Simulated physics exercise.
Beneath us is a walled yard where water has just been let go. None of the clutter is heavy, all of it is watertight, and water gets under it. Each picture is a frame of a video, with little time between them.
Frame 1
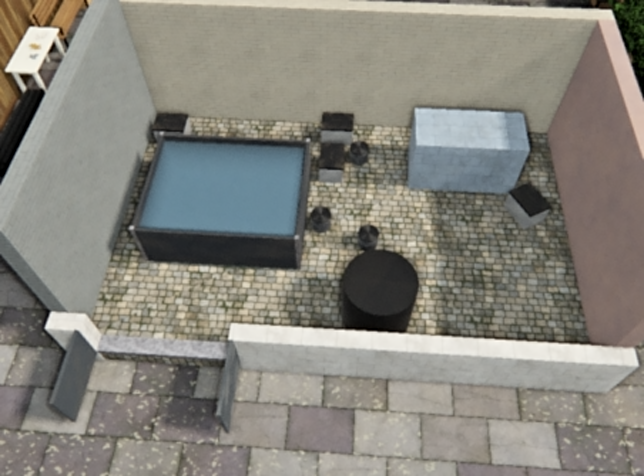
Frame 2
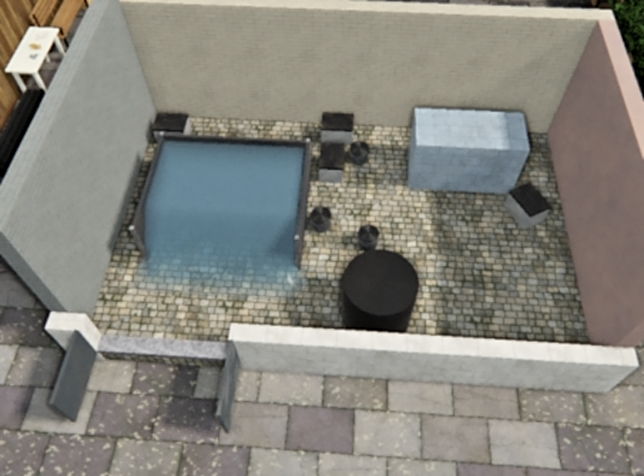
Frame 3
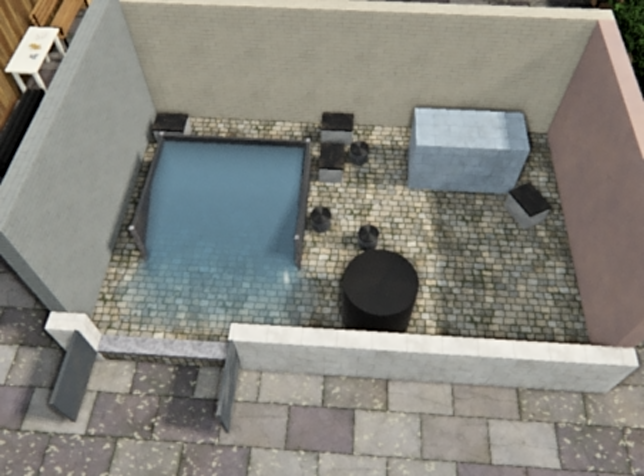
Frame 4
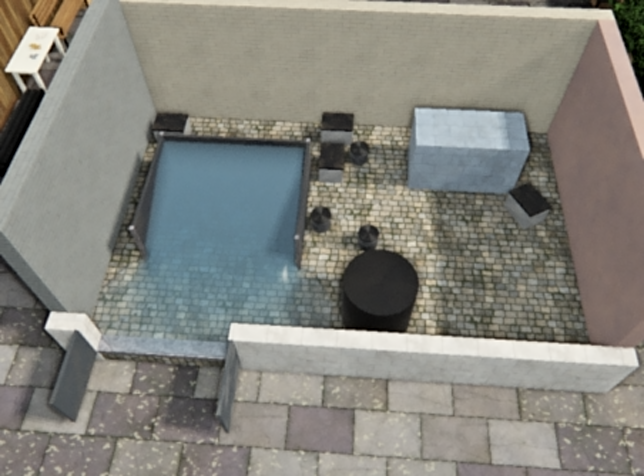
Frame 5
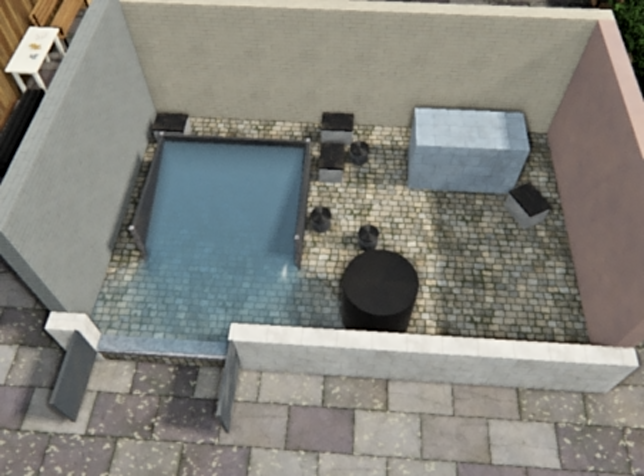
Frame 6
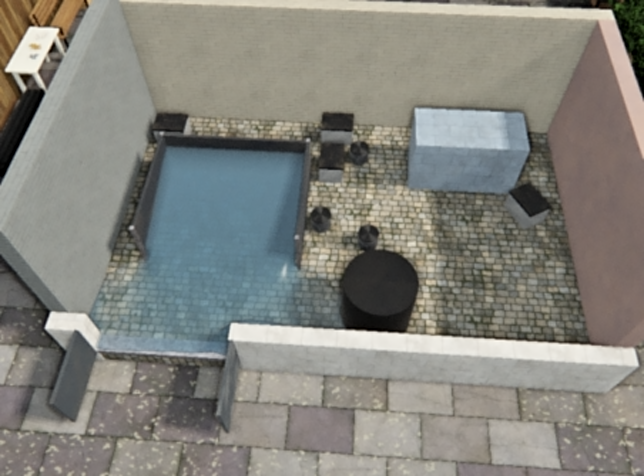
Blue water spreads from an open-fronted tank across the cobbled yard to the gateway, moving nothing.
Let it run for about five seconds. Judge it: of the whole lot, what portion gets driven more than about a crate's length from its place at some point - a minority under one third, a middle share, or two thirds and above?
A middle share, one to two thirds.
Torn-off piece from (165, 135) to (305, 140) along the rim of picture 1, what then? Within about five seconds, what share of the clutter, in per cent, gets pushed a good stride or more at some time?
I'd guess around 90 percent of them.
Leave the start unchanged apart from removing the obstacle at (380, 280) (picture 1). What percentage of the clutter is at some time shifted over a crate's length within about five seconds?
0 per cent.
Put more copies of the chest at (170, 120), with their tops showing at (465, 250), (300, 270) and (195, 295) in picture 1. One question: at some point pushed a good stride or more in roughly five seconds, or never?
The first sits tight, the second travels far, the third travels far.
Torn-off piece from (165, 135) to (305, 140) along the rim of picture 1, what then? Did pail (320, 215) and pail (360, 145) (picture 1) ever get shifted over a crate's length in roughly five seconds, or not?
Well, going one by one, it's distance not reached for the first and full distance reached for the second.
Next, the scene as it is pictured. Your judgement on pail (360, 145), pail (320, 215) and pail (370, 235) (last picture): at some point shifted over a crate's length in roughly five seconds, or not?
Went a long way, went a long way, went a long way.
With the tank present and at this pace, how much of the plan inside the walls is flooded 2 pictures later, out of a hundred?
Something close to 30 per cent.
A moment on, 0 of 7 are well off their spots; 0 afloat.
Next, 0 of 7 are well off their spots; 0 afloat.
Later, 3 of 7 are well off their spots; 2 afloat.
In the end, 3 of 7 are well off their spots, and 3 have been at some point; 2 afloat.
